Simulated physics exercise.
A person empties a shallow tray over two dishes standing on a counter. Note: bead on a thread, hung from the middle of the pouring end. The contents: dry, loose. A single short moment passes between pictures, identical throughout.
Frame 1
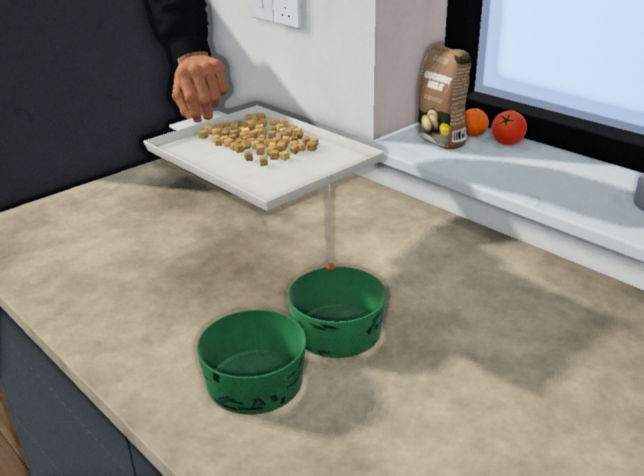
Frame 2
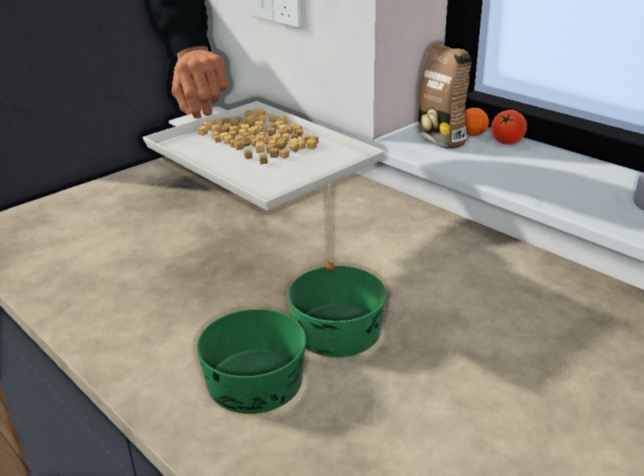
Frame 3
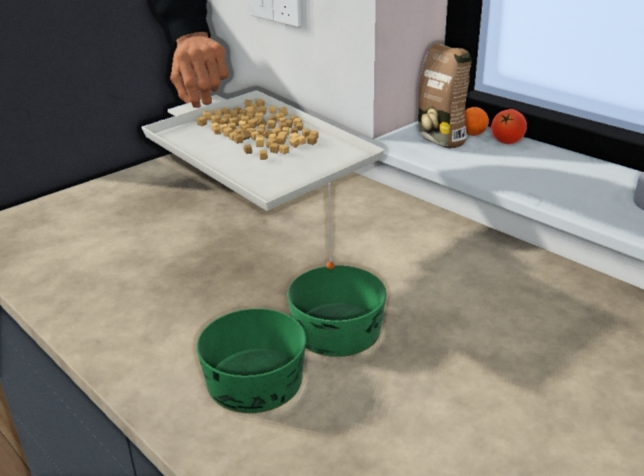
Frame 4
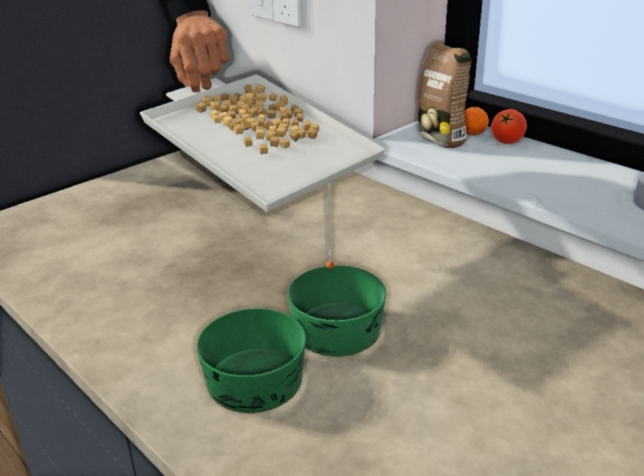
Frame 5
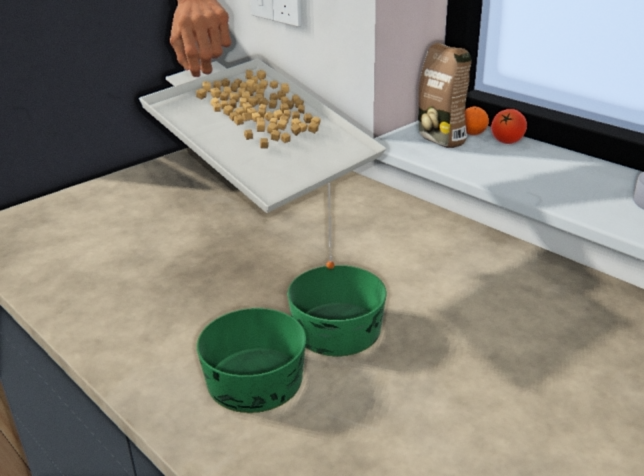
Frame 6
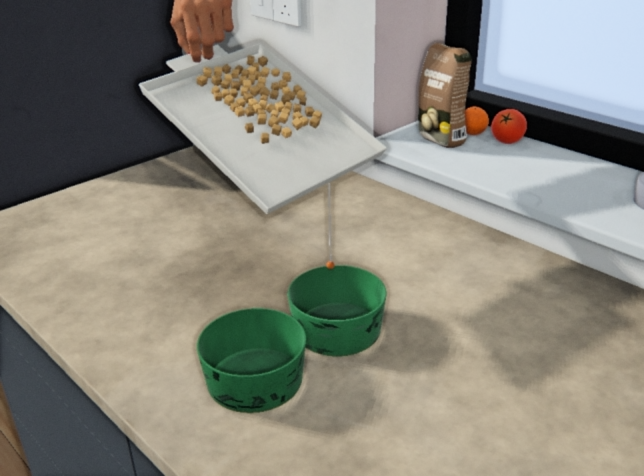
A pale, shallow tray of small tan cubes, gripped at its far edge by a hand in a dark sleeve, hangs over a mottled beige kitchen counter seen from above at an angle. Below are two green dishes and an orange bead on a thread, with a brown packet and red and orange produce on the white windowsill. The hand gradually raises the tray's far end, tilting it towards its near left corner, while the camera stays still.
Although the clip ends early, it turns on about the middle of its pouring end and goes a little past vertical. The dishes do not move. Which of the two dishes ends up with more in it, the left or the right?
The right one.
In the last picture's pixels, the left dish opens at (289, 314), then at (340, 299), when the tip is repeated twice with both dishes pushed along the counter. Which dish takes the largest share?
With the dishes at the first place it's the left-side dish, and at the second it's the left-side dish.
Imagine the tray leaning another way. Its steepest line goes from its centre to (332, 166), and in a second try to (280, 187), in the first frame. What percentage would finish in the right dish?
Shares: 10 %, then 30 %.
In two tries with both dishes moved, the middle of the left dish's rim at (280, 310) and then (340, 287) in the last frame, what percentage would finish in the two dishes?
First case 60 in a hundred, second case 40 in a hundred.
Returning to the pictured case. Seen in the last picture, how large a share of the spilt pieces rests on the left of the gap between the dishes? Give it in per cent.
Close to 10 in a hundred.
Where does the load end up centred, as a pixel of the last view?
I'd put the middle somewhere around (335, 342).
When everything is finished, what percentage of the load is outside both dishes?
It comes to some 30 in a hundred.
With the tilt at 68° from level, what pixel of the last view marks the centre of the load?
Around (317, 193).
Just after the last frame, tray tipped steeply; roughly half on the tray; roughly half in the air.
A moment on, tray tipped past a quarter turn; just a few on the tray; roughly a quarter in the left dish; roughly a third in the right dish; roughly a quarter outside both; about a tenth in the air.
Further on, tray tipped past a quarter turn; roughly a quarter in the left dish; roughly half in the right dish; roughly a third outside both.
When it is over, tray tipped past a quarter turn; roughly a quarter in the left dish; roughly half in the right dish; roughly a third outside both.
